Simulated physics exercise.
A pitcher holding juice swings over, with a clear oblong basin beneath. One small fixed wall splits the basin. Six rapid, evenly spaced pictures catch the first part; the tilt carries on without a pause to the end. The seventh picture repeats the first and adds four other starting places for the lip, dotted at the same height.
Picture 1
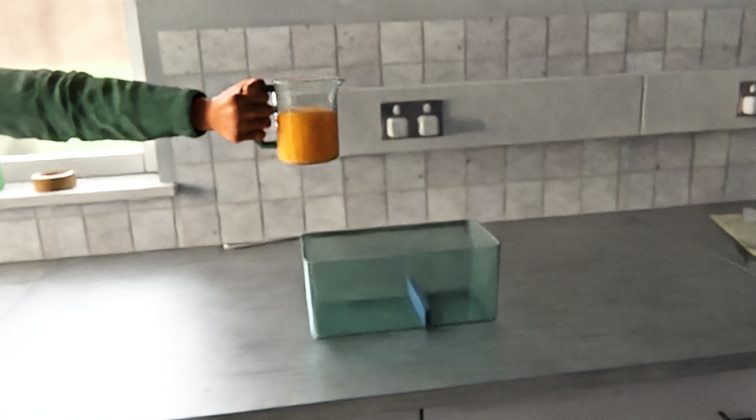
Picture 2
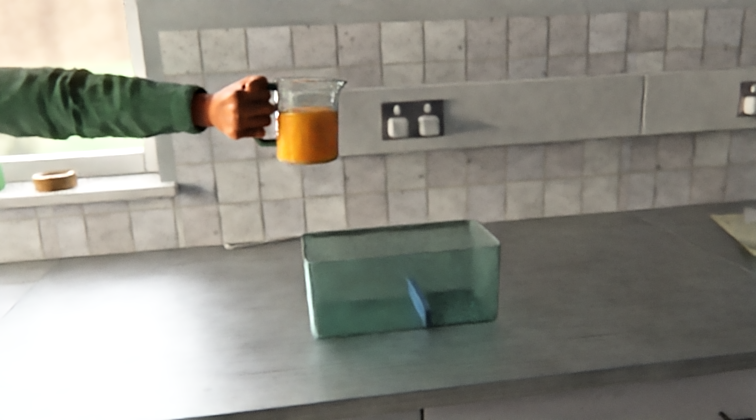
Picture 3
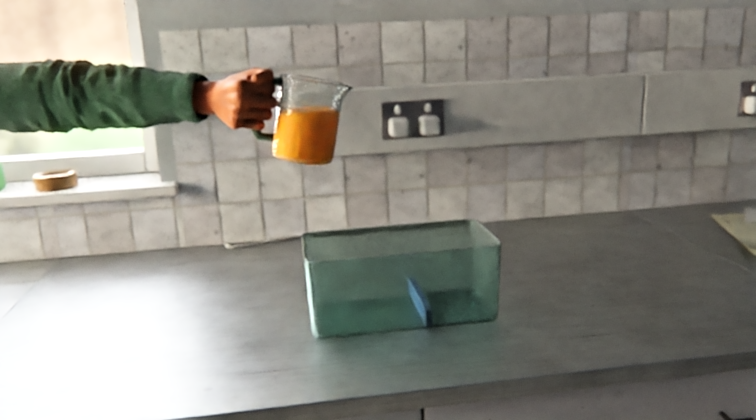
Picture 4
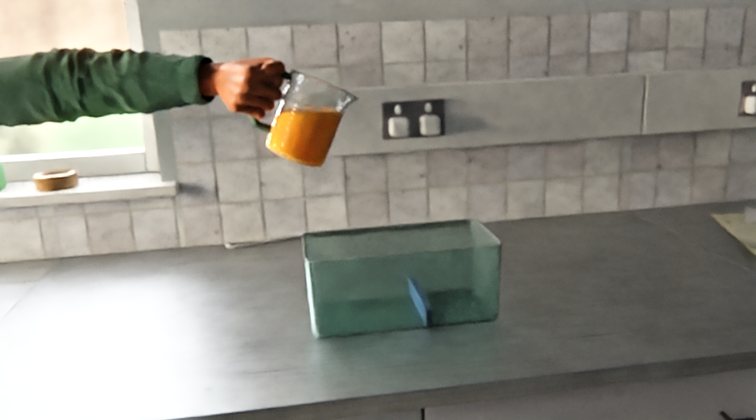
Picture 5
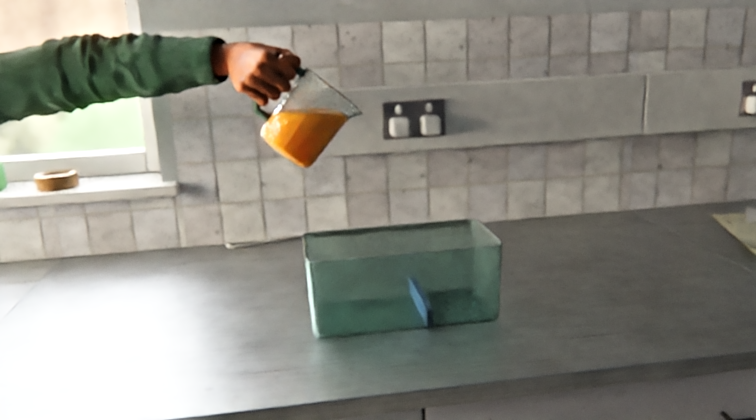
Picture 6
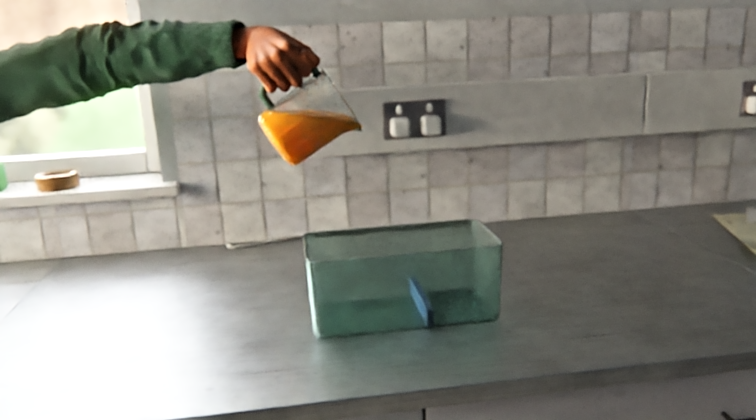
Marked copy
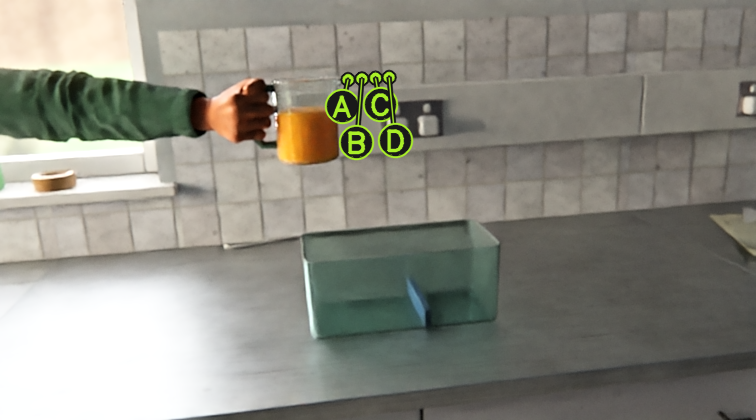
A hand in a dark green sleeve, reaching in from the left, holds a glass pitcher of orange juice upright, then tilts it steadily rightward until it leans steeply, the juice sliding toward the lip. Below it, a clear, green-tinted oblong basin with a small blue divider sits on a grey counter. The still camera views this kitchen from slightly above, with pale tiles, white sockets and a window at left.
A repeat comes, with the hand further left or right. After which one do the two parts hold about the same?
Best: B.
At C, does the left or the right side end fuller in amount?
The right side.
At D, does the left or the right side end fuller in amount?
The right one.
In lime, A at (348, 79); B at (361, 78); C at (375, 78); D at (389, 77).
For place A, about 81 % ends left of the wall and 12 % right of it; 7 % is lost outside.
For place B, about 49 % ends left of the wall and 49 % right of it.
For place C, about 18 % ends left of the wall and 78 % right of it; 5 % is lost outside.
For place D, about 20 % ends left of the wall and 75 % right of it; 5 % is lost outside.
